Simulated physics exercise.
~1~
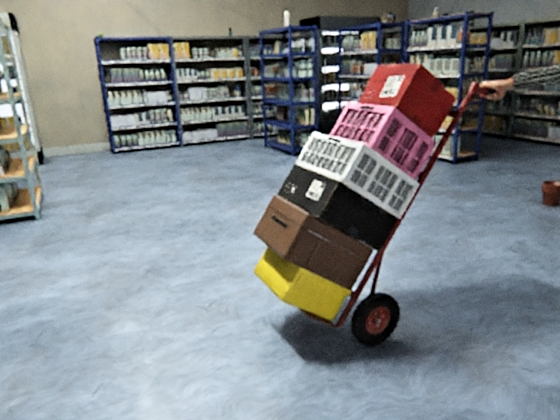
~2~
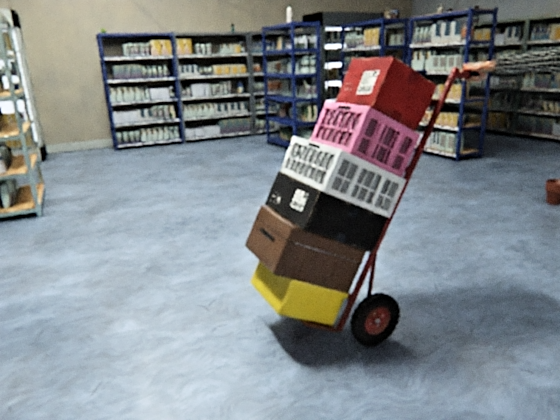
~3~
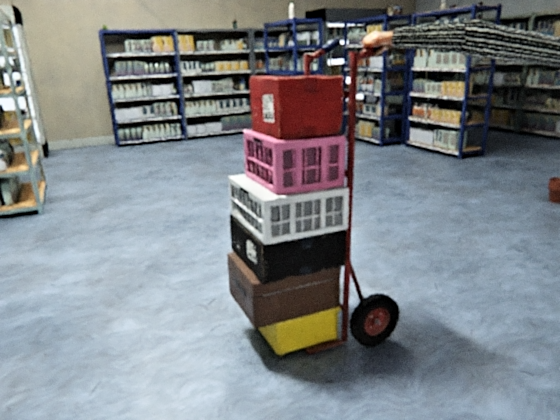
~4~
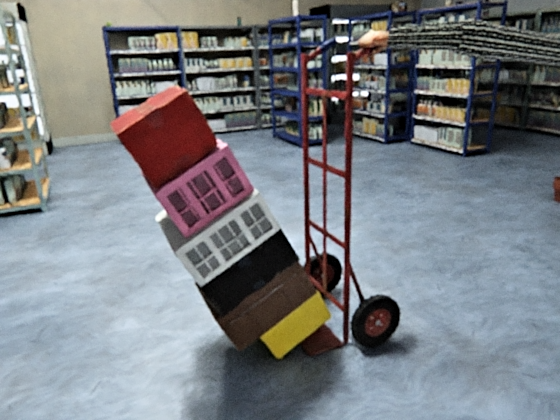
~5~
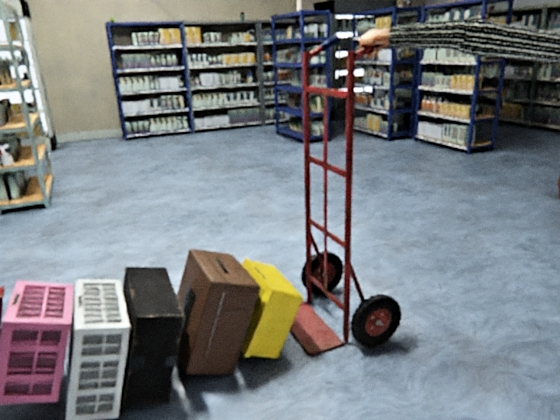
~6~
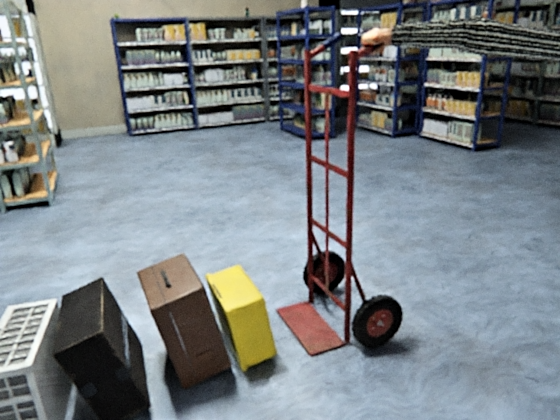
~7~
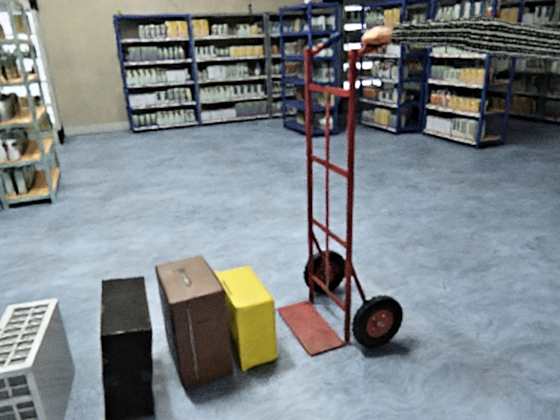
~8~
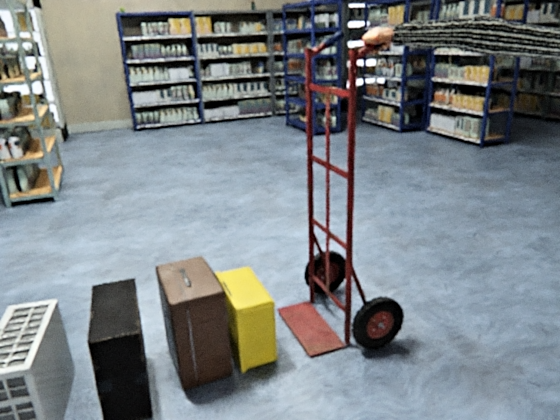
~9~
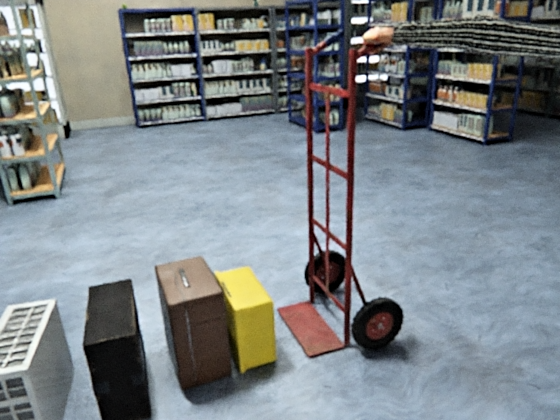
We see a tilted red hand truck carrying a stack of six coloured boxes and crates swing upright, and the stack tips off to the left and topples across the floor. The truck stands empty, with the yellow, brown, black and white ones in a row beside it.
